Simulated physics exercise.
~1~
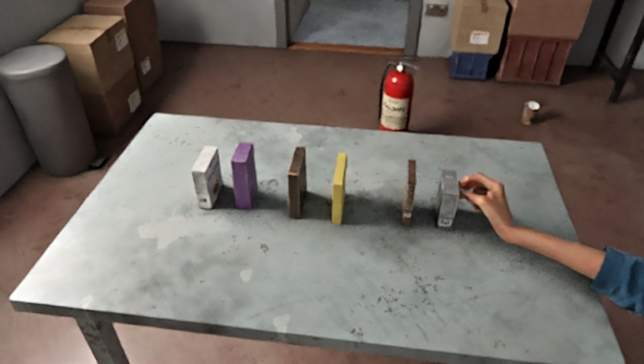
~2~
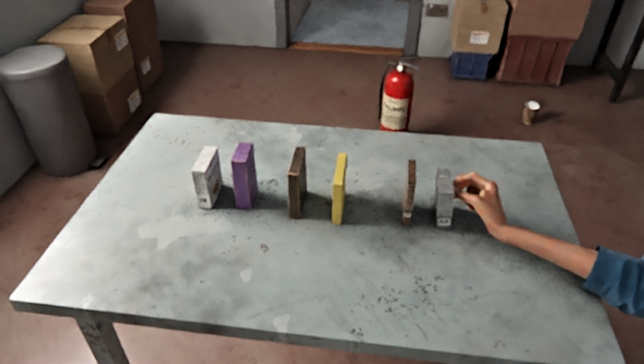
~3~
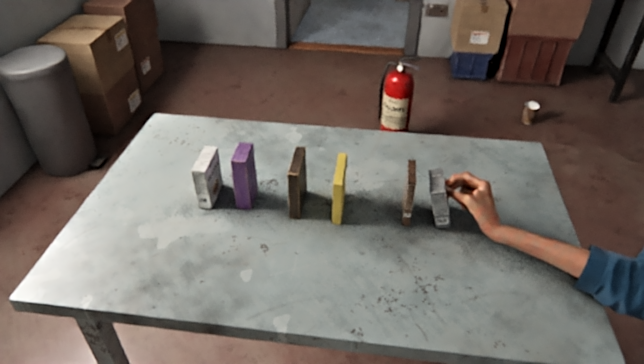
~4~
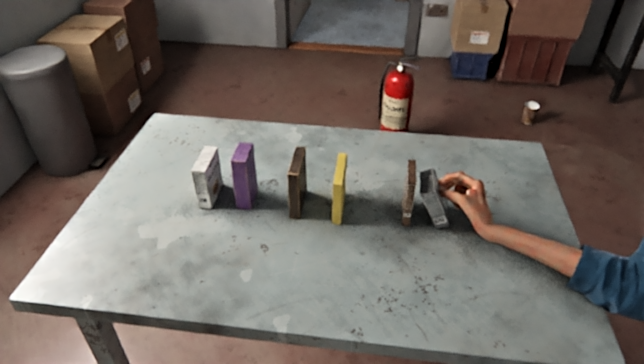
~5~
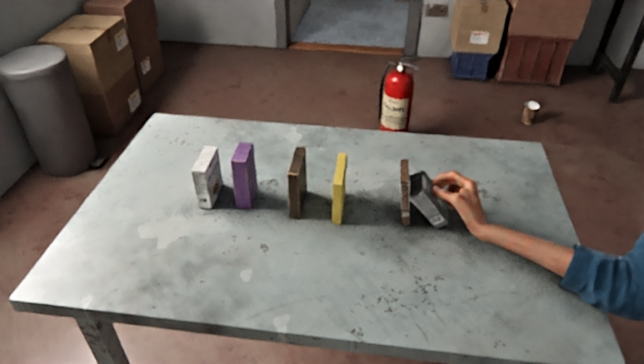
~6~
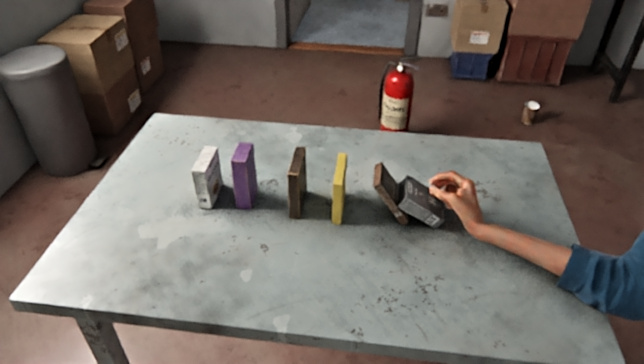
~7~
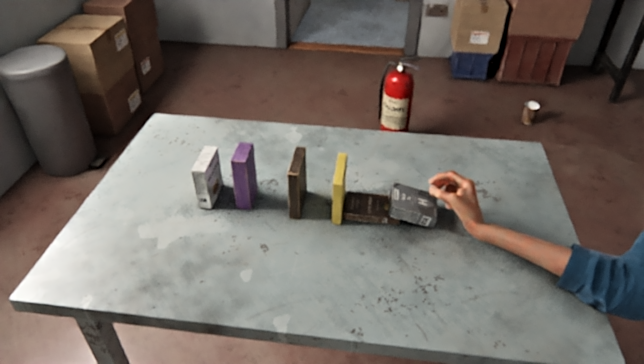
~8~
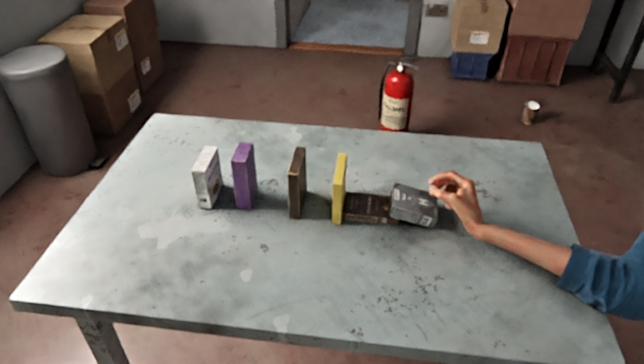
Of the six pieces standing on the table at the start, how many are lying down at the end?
Two of them are lying down at the end, the grey packet and the brown one to its left.
